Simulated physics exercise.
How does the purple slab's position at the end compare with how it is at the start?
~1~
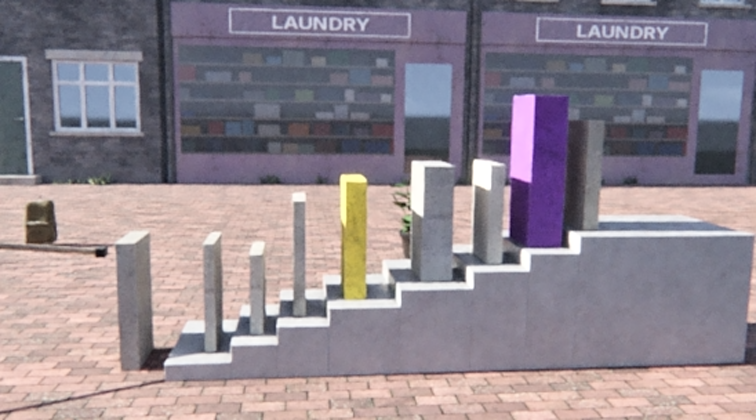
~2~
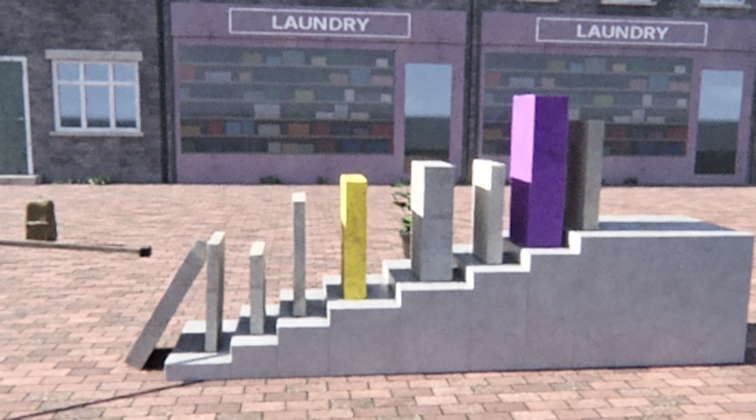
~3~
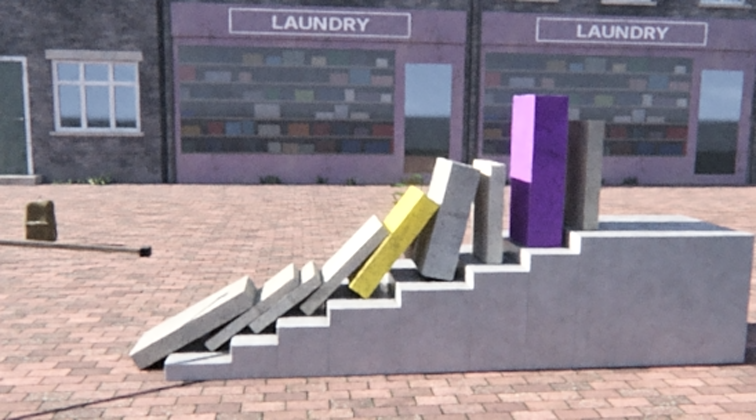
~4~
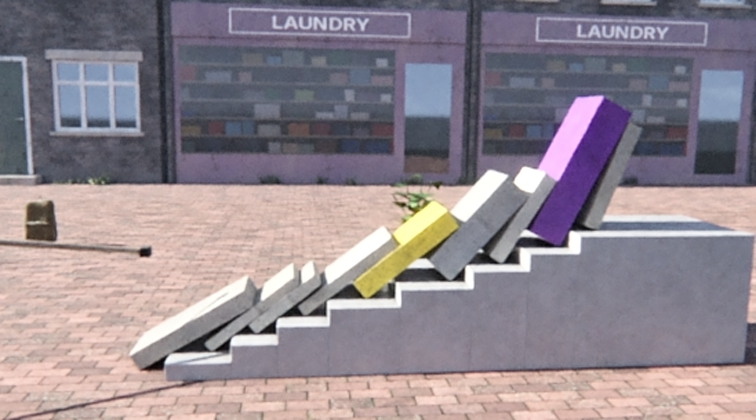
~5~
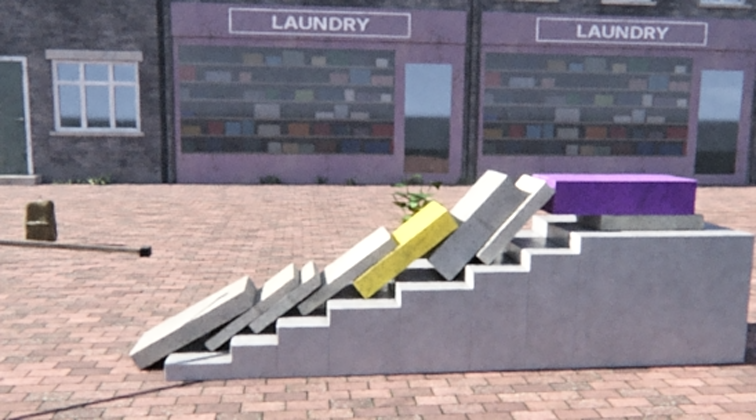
At the start the purple slab stands upright near the top of the steps. By the end it has toppled to the right and lies flat on its side at the top.
